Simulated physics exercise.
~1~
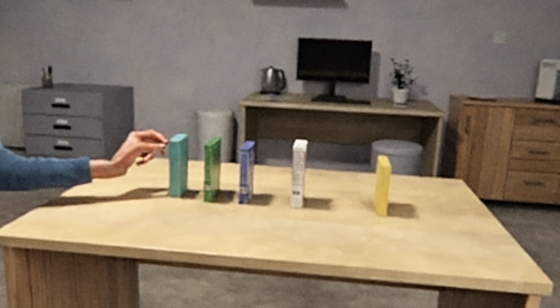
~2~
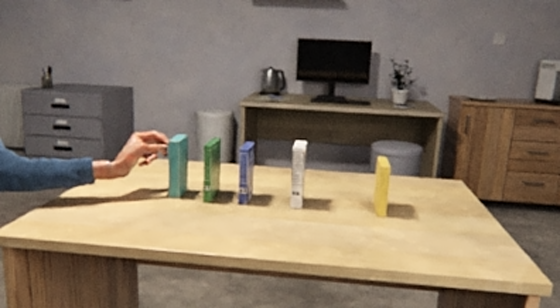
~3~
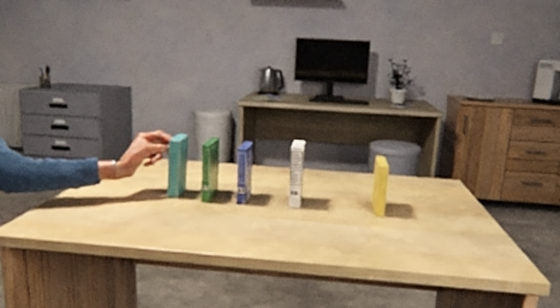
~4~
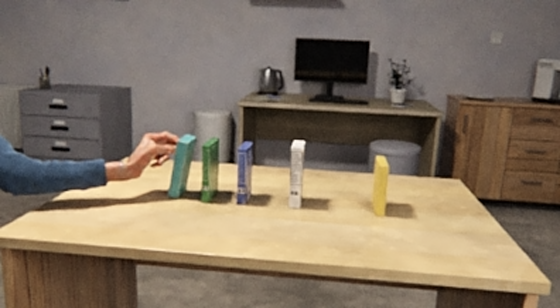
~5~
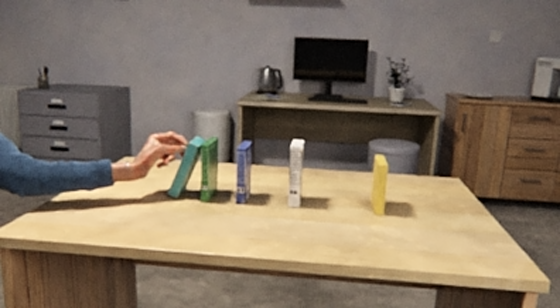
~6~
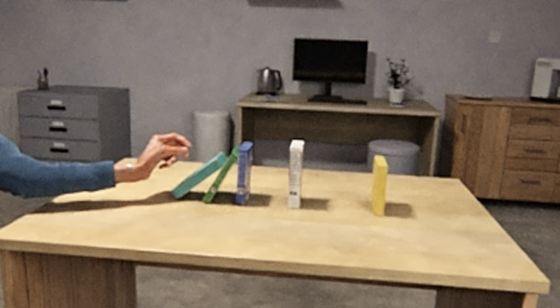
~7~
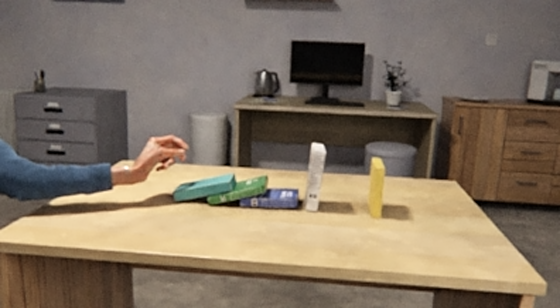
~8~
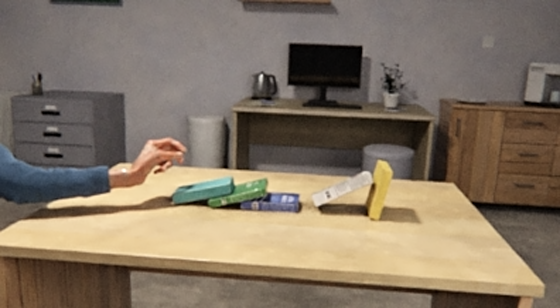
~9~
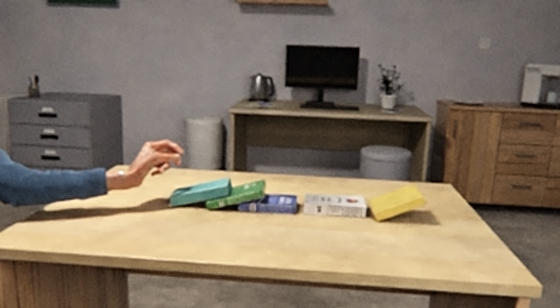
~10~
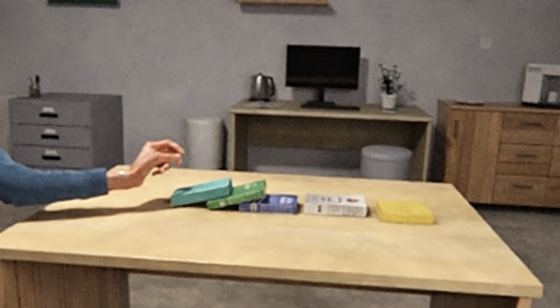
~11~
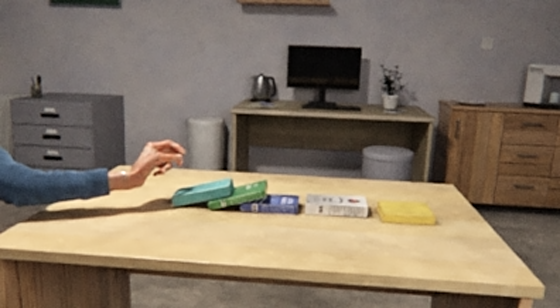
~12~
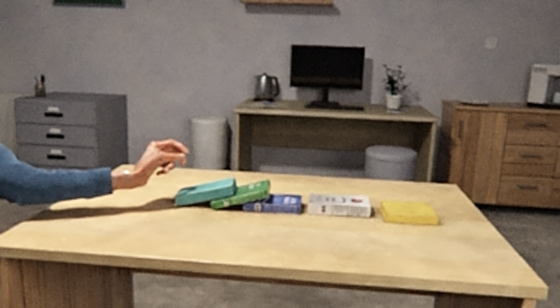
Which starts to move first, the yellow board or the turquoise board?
The turquoise board moves first, tipping under the hand at the left end. The yellow board only starts to lean later, when the white packet falls against it.
